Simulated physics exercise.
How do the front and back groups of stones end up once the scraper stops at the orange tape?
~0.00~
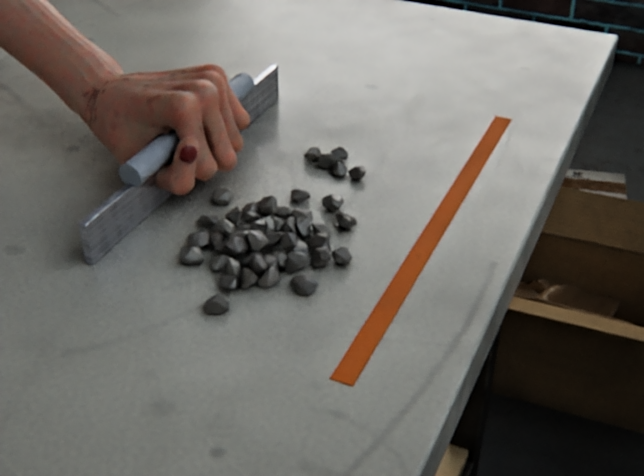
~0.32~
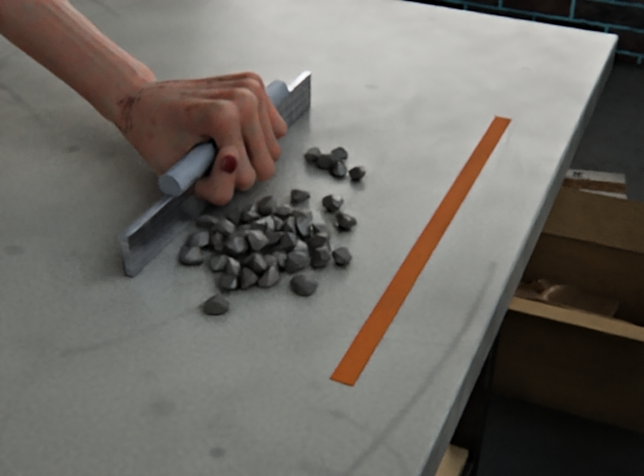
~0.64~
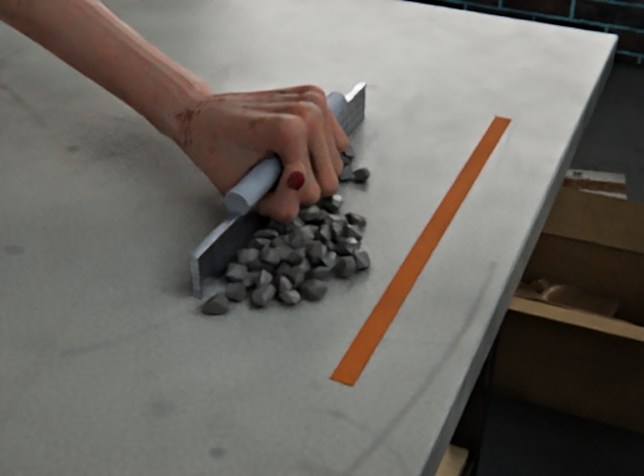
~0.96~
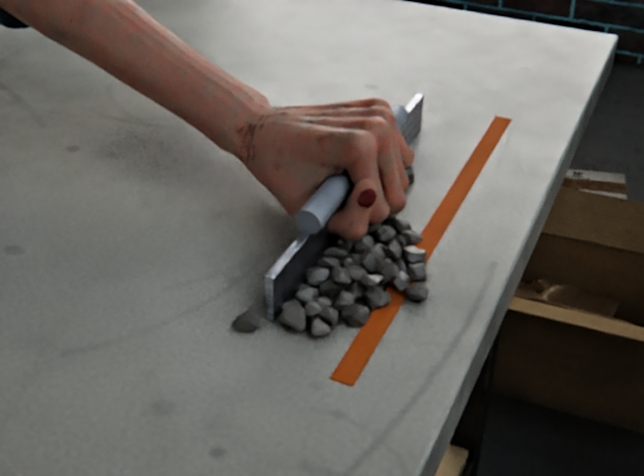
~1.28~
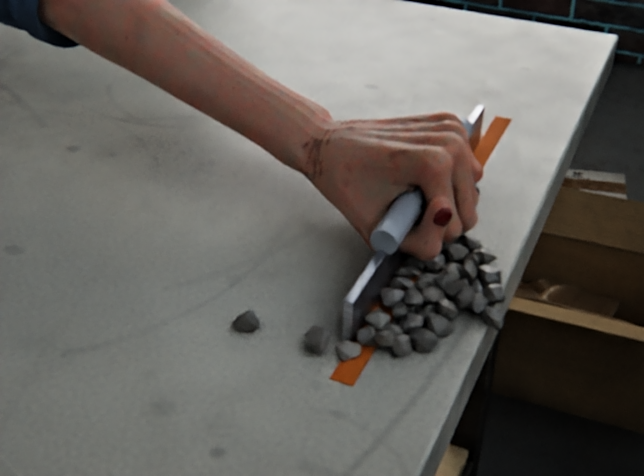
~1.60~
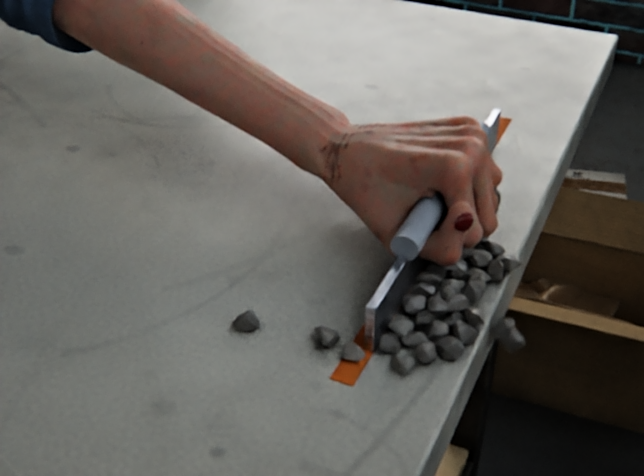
The front group loses some stones over the edge of the table, while the back group stays on top.
